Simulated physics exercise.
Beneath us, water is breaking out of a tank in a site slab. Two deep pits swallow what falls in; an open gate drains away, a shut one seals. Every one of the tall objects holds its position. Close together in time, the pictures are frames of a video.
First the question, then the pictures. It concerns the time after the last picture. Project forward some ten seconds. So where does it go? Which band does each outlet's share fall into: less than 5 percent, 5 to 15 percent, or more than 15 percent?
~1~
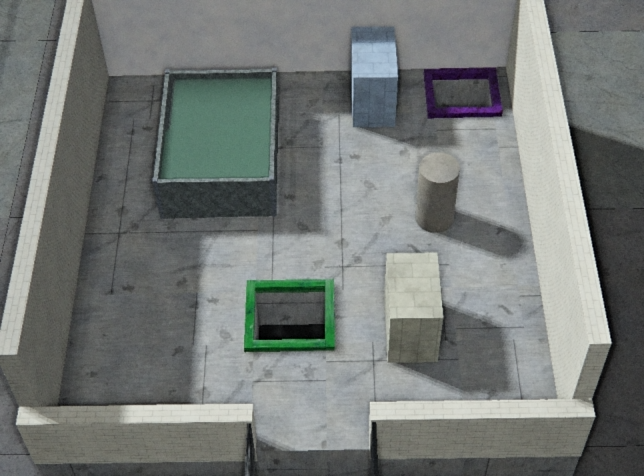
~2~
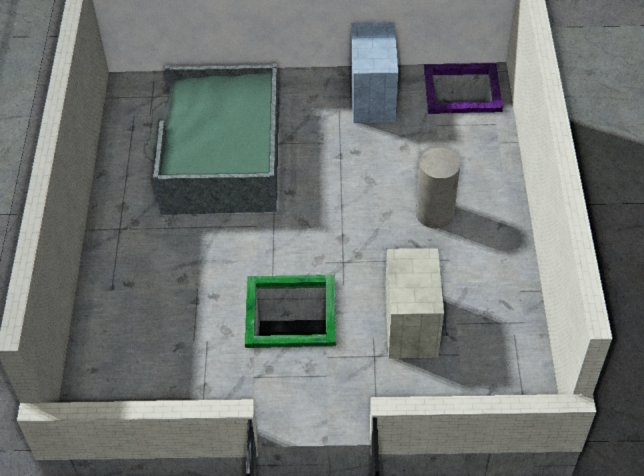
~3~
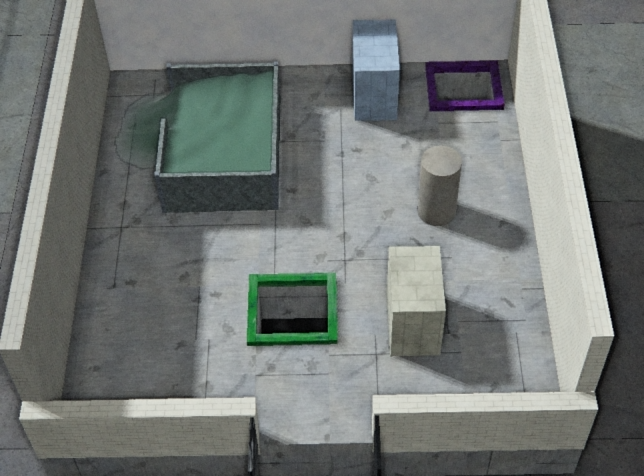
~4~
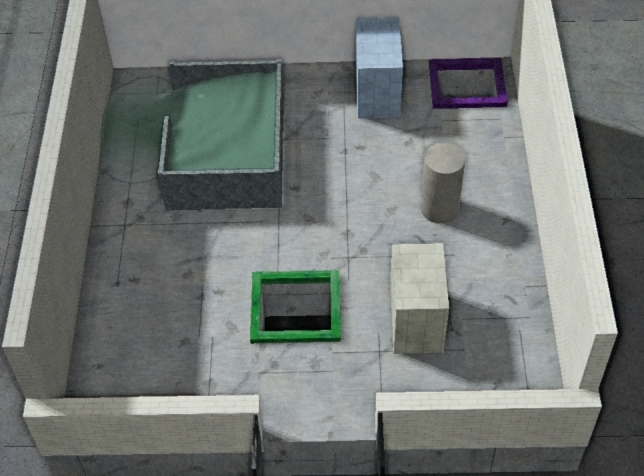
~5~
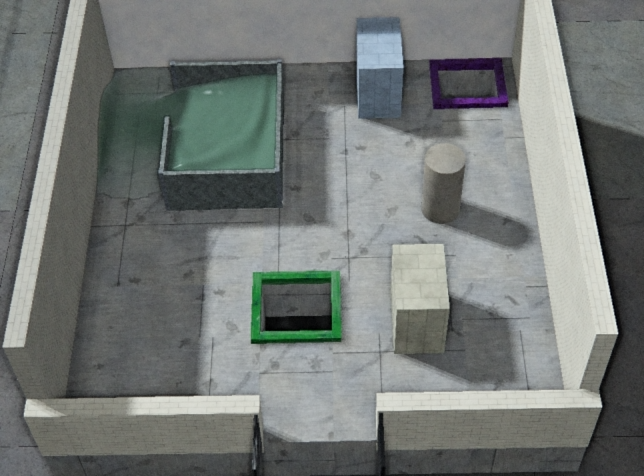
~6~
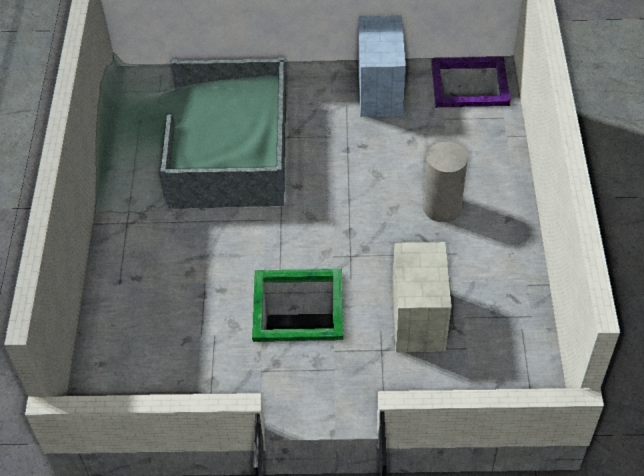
The gate ends up with a moderate portion - five to fifteen per cent; the green pit ends up with a tiny portion - beneath five per cent; the purple pit ends up with a tiny portion - beneath five per cent.
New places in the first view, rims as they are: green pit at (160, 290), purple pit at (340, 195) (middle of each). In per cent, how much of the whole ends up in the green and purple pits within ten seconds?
I reckon green ends up with 8 percent and purple with 4 percent.
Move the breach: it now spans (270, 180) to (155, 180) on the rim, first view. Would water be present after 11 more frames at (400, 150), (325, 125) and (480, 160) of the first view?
Spot by spot: Unaffected, then unaffected, then unaffected.
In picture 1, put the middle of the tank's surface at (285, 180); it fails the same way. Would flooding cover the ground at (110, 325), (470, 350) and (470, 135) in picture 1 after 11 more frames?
Spot 1 wetted, spot 2 unwetted, spot 3 unwetted.
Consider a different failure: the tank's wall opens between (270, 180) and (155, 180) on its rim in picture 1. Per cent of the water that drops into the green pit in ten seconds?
Near 14 per cent for green.
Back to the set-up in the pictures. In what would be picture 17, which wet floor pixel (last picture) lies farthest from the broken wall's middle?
By then the tip should be at about (65, 414).
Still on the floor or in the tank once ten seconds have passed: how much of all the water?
Estimate: Some 92 %.
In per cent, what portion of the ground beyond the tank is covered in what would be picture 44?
That works out to some 75 in a hundred.
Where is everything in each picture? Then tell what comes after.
Still water in the water tank at (218, 127), in the first picture.
The front is at (157, 158), out from the gap at (171, 121), in the second picture.
The front is at (126, 157), out from the gap at (173, 120), in the third picture.
Water pours out at (176, 118) and has run to (100, 165), in the fourth picture.
The front is at (98, 187), out from the gap at (177, 118), in the fifth picture.
Water pours out at (179, 116) and has run to (96, 207), in the sixth picture.
A moment on, water covers 15 % of the floor; the gate 0 %, the green pit 0 %, the purple pit 0 %.
Next, water covers 30 % of the floor; the gate 0 %, the green pit 0 %, the purple pit 0 %.
Then, water covers 50 % of the floor; the gate 0 %, the green pit 0 %, the purple pit 0 %.
Later, water covers 75 % of the floor; the gate 2 %, the green pit 0 %, the purple pit 1 %.
In the end, water covers 90 % of the floor; the gate 7 %, the green pit 0 %, the purple pit 1 %.
